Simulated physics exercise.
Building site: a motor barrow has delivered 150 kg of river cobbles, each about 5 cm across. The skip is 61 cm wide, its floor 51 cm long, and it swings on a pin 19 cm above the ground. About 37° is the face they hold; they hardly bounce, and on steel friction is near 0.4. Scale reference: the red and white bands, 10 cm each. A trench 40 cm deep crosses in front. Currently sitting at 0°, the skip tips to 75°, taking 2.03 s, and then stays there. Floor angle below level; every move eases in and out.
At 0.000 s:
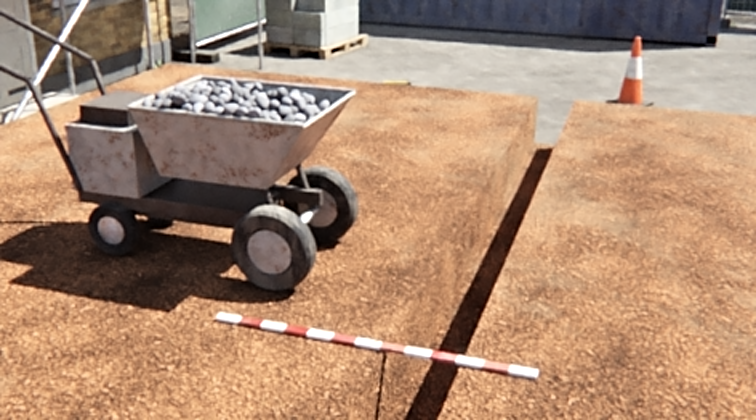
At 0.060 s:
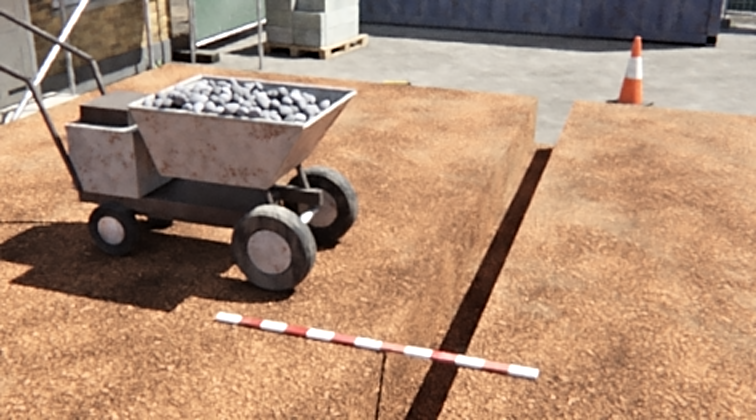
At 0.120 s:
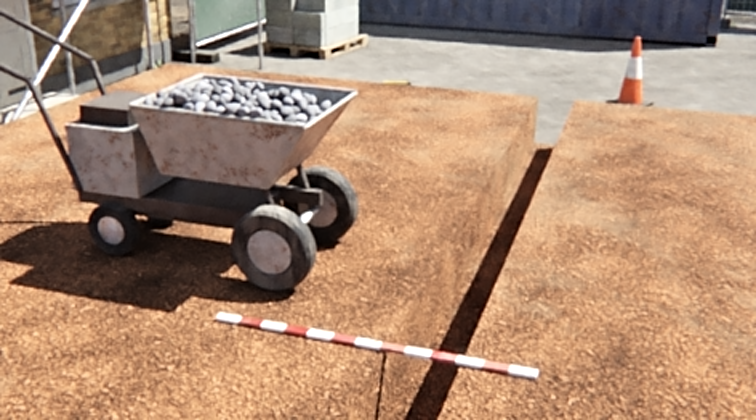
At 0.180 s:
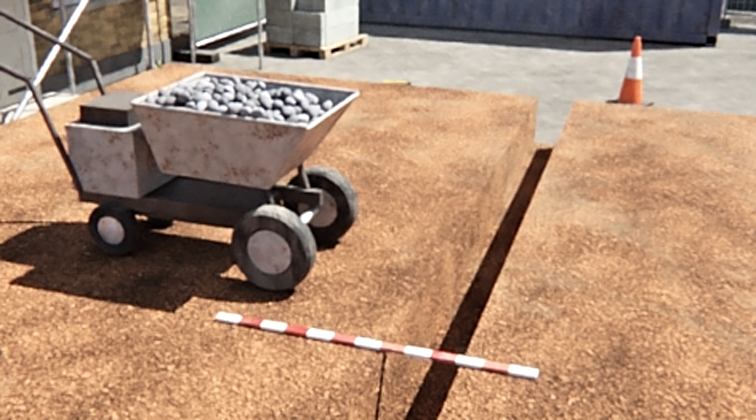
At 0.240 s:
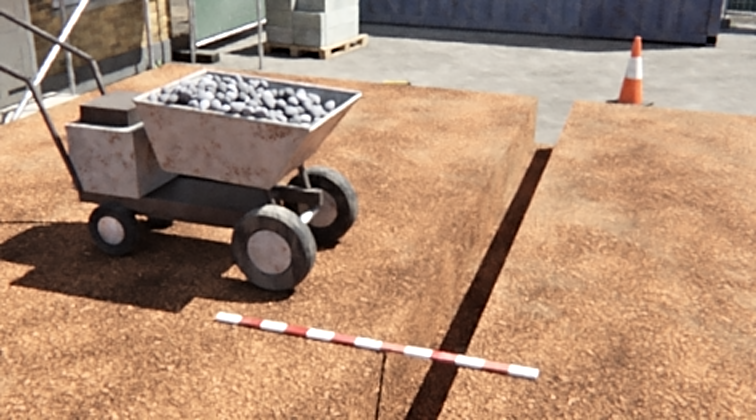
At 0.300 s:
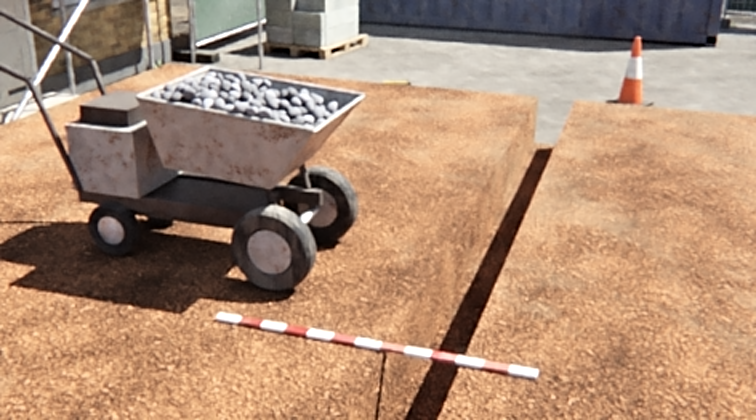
The stone-filled skip on a parked motor barrow tilts slightly forward to the right.
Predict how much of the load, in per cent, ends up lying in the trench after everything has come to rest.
Roughly 94 per cent of it.
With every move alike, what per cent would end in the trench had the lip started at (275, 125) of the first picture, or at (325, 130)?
First some 90, then 70 per cent.
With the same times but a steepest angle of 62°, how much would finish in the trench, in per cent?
It would be close to 70 percent.
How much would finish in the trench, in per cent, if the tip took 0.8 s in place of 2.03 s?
My guess is near 75 percent.
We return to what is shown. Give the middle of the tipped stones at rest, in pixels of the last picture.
About (460, 341).
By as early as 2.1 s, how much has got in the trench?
Some 55 per cent of the load by that point.
After 1.5 s the floor is at 63°; 94 % in the skip, 1 % short of the trench, 5 % in the trench; the foremost stones are at (469, 316).
After 2.1 s the floor is at 75°; 38 % in the skip, 57 % in the trench, 5 % past the trench; the foremost stones are at (563, 288).
After 2.5 s the floor is at 75°; 17 % in the skip, 77 % in the trench, 6 % past the trench; the foremost stones are at (589, 300).
After 4.4 s the floor is at 75°; 0 % in the skip, 94 % in the trench, 6 % past the trench; the foremost stones are at (596, 302).
